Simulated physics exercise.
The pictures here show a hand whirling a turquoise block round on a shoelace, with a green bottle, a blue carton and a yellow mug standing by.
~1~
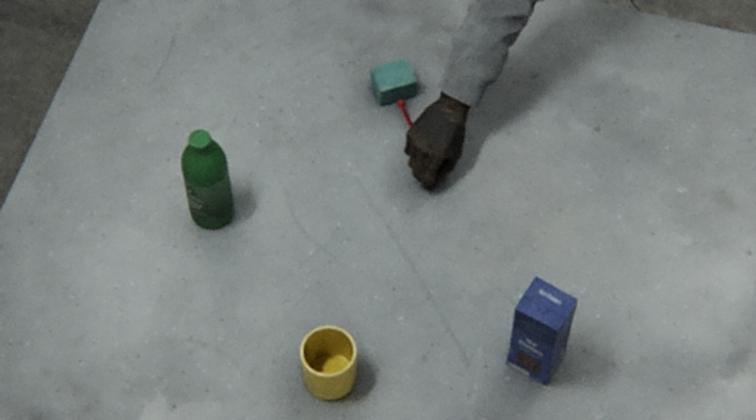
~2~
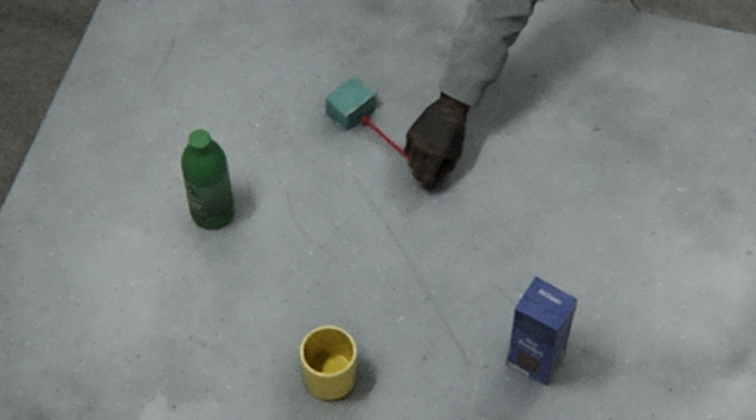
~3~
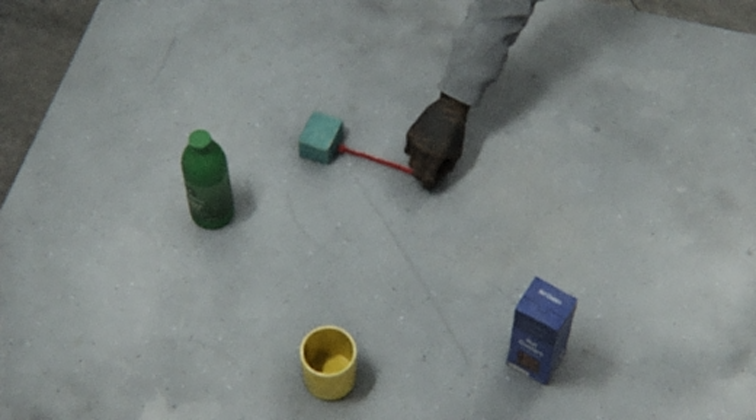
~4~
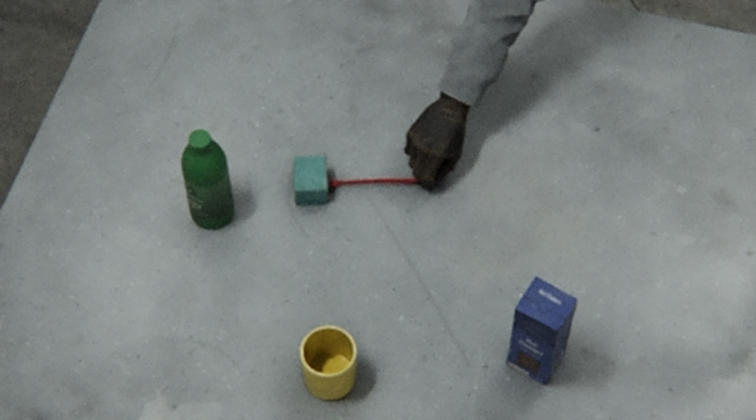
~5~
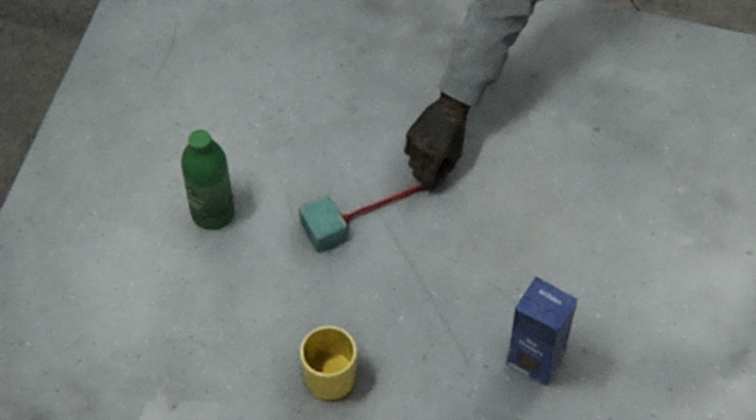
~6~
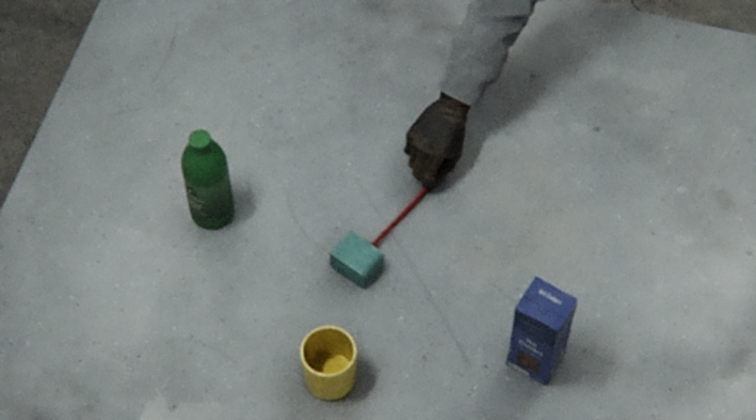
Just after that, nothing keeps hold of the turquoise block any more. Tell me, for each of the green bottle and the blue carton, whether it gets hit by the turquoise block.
Green bottle: Not hit; blue carton: Hit.
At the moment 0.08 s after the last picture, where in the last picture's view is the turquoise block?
About (448, 306).
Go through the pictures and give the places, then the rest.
In the first picture, turquoise block (394, 75); green bottle (200, 138); blue carton (547, 303); yellow mug (328, 351).
In the second picture, turquoise block (350, 96).
In the third picture, turquoise block (320, 130).
In the fourth picture, turquoise block (310, 173).
In the fifth picture, turquoise block (323, 217).
In the sixth picture, turquoise block (356, 252); green bottle (200, 138); blue carton (547, 303); yellow mug (328, 351); going round anticlockwise.
Then, 0.08 s later than the last view, block near (448, 306).
Then, 0.20 s later than the last view, block near (508, 327); blue carton pushed aside.
Finally, block near (508, 326); blue carton pushed aside. The green bottle remains clear and the blue carton takes the knock.
